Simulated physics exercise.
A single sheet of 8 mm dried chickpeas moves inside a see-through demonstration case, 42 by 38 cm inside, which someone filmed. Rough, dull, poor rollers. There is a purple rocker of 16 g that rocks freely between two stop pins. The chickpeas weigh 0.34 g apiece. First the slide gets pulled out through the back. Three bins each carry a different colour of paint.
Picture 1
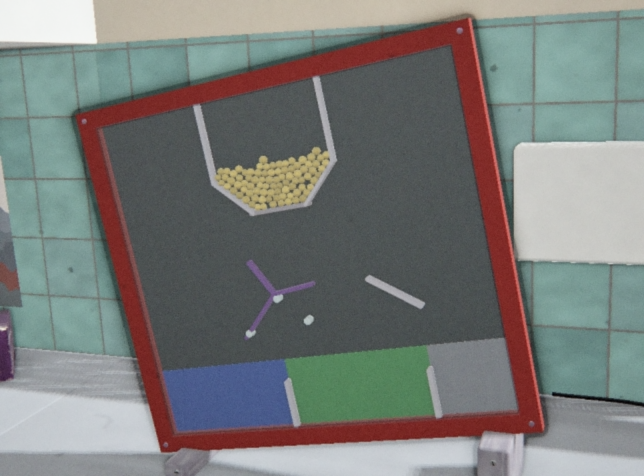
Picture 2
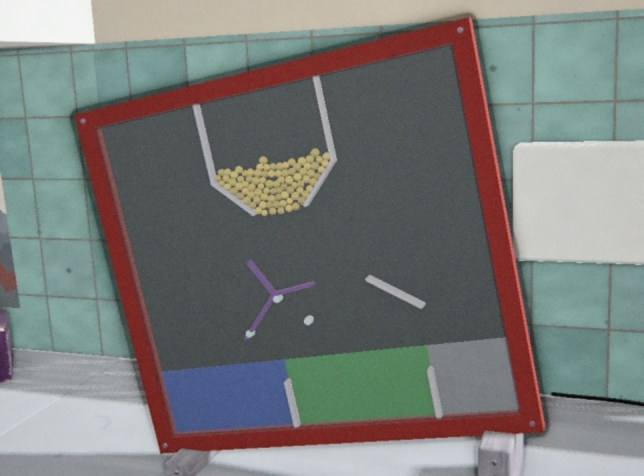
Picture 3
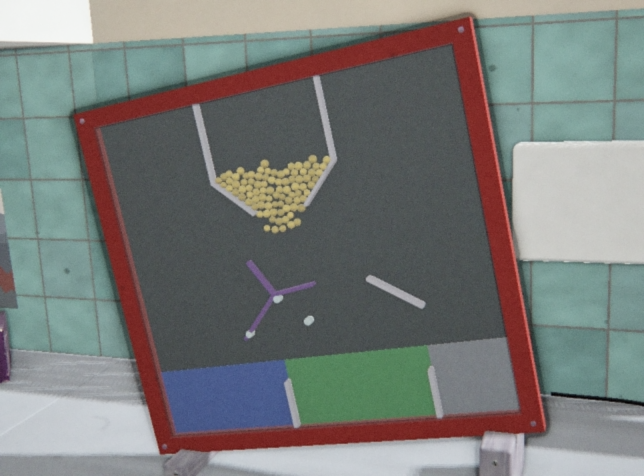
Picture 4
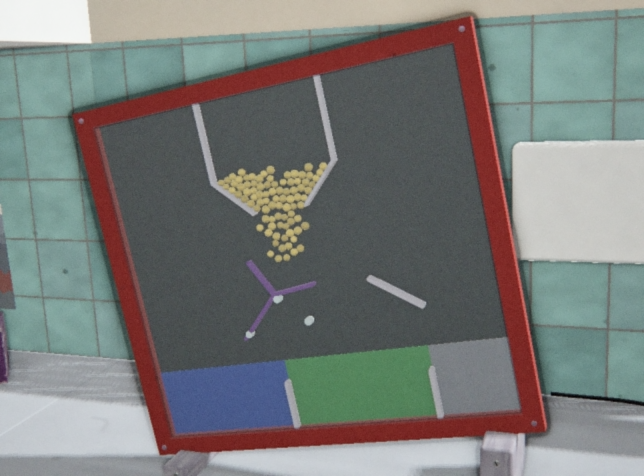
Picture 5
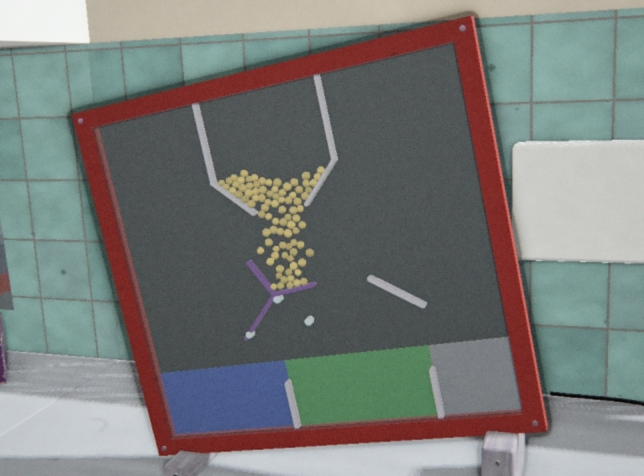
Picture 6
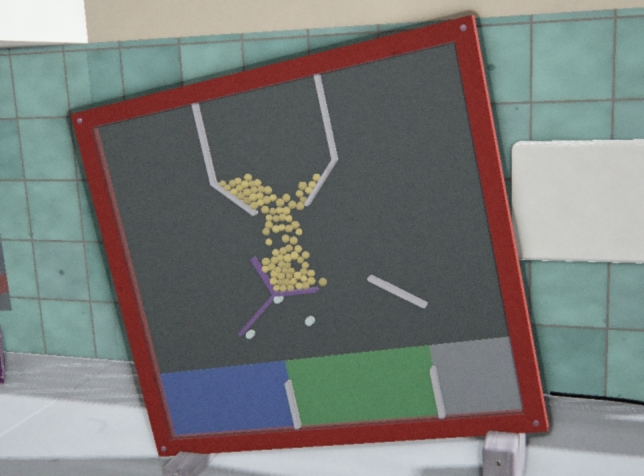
Yellow balls pouring from a funnel inside a tilted red-framed case, piling onto a purple rocker that turns slightly clockwise.
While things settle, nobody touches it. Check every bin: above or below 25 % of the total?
Blue below, green above, grey below 25 %.
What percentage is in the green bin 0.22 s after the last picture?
I'd say some 20 in a hundred.
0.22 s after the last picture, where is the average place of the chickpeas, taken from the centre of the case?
Offset: Approx. 2 cm right, 5 cm below.
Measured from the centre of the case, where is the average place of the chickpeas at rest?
The middle sits around 5 cm right of it and 17 cm below it.
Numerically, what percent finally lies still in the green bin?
Around 90 %.
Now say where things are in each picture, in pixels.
In the first frame, tilted 10° anticlockwise; about 90 chickpeas; chickpeas centred (277, 180); purple rocker (278, 298) tilted 39°; blue (229, 397), green (360, 386), grey (473, 377); slide (252, 214) to (309, 204).
In the second frame, chickpeas centred (277, 184); 5 out, bottom chickpea (264, 213).
In the third frame, chickpeas centred (270, 191); 16 out, bottom chickpea (275, 230).
In the fourth frame, chickpeas centred (276, 199); 29 out, bottom chickpea (278, 259); purple rocker (278, 299) tilted 39°.
In the fifth frame, chickpeas centred (276, 221); 42 out, bottom chickpea (274, 287).
In the sixth frame, chickpeas centred (276, 229); 55 out, bottom chickpea (283, 288); purple rocker (278, 299) tilted 31°; wall ends (288, 383), (433, 370), (371, 278) to (424, 305), (194, 102) to (255, 213), (307, 204) to (316, 72).
Then, 0.10 s after the last picture, the chickpeas' middle is 1 cm left of and level with the centre; nothing in the marked areas; purple rocker left end down 24°.
Then, 0.22 s after the last picture, the chickpeas' middle is 2 cm right of and 5 cm below the centre; green 20 %; purple rocker left end down 16°.
Then, 0.45 s after the last picture, the chickpeas' middle is 4 cm right of and 13 cm below the centre; blue 5 %, green 60 %; purple rocker right end down 16°.
At rest 1.5 s after the last picture, blue 10 %, green 90 %, grey 0 %; purple rocker left end down 39°.
